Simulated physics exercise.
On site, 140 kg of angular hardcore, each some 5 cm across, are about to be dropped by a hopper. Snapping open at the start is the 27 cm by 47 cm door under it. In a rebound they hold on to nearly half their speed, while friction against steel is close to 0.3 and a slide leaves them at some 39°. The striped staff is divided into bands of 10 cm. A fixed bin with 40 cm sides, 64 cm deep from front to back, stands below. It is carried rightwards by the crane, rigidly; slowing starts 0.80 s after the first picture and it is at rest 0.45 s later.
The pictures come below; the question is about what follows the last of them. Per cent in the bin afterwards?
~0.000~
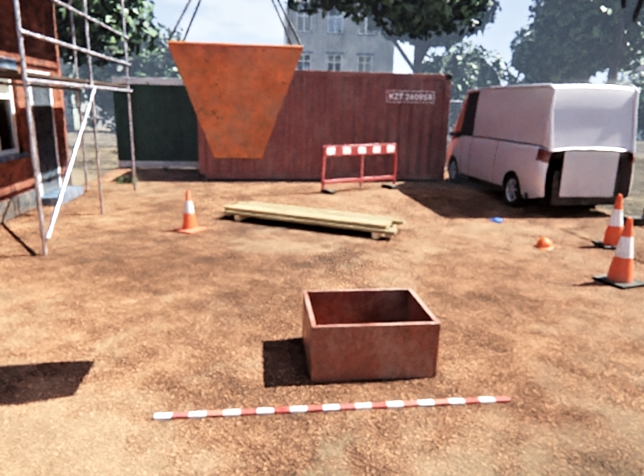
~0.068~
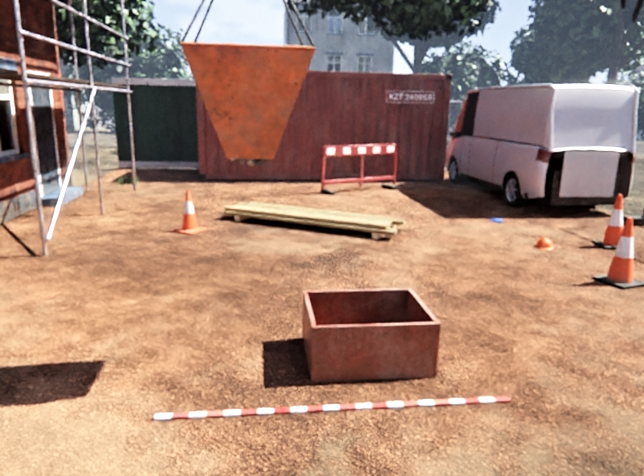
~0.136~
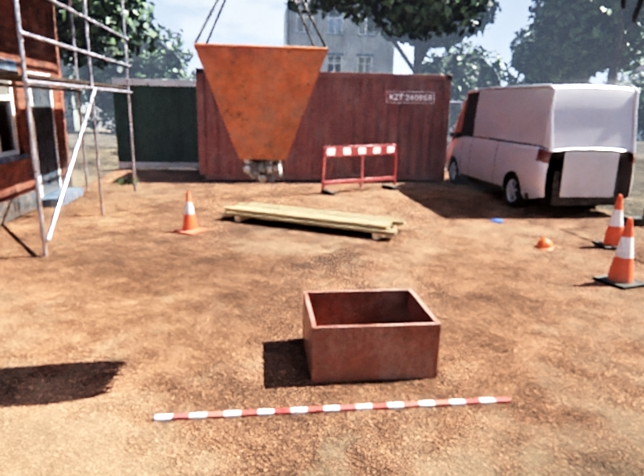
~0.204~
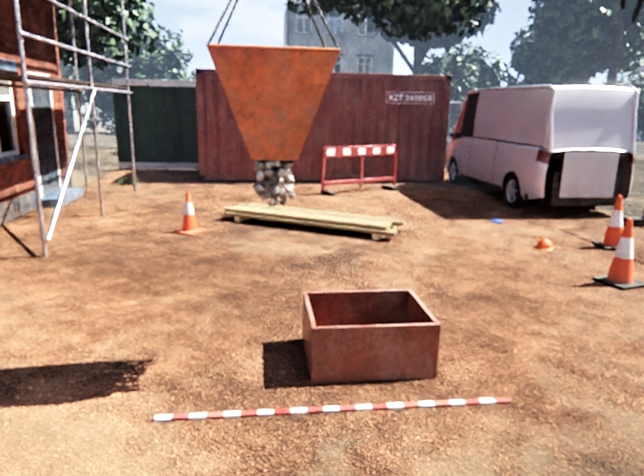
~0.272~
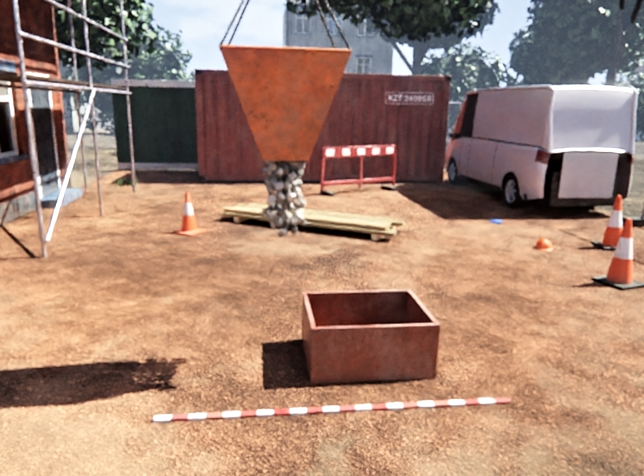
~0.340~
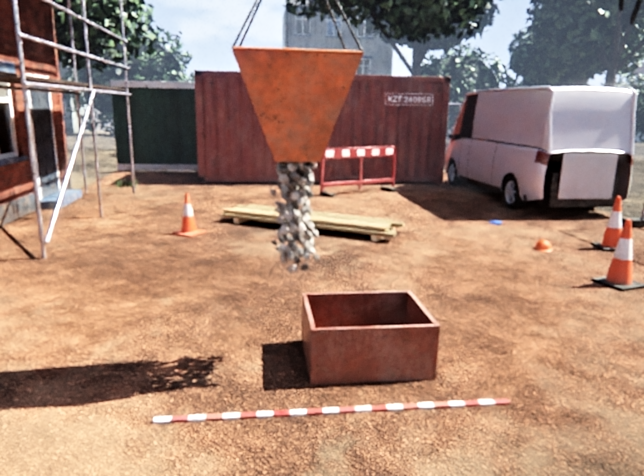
92 per cent.
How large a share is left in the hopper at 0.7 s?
It keeps hold of roughly 25 per cent.
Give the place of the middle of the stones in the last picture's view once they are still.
Centre at rest: Roughly (381, 342).
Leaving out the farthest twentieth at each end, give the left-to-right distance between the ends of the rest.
Width: Near 80 cm.
After 0.7 s, 24 % in the hopper, 4 % falling or lying left of the bin, 72 % falling or lying in the bin; the stones farthest right are at (389, 343).
After 1.1 s, 0 % in the hopper, 4 % falling or lying left of the bin, 95 % falling or lying in the bin, 0 % falling or lying beside or right of the bin; the stones farthest right are at (425, 307).
After 1.7 s, 0 % in the hopper, 4 % falling or lying left of the bin, 92 % falling or lying in the bin, 4 % falling or lying beside or right of the bin; the stones farthest right are at (537, 352).
After 2.6 s, 0 % in the hopper, 4 % falling or lying left of the bin, 92 % falling or lying in the bin, 4 % falling or lying beside or right of the bin; the stones farthest right are at (557, 353).
After 4.5 s, 0 % in the hopper, 4 % left of the bin, 92 % in the bin, 4 % beside or right of the bin; the stones farthest right are at (557, 353).
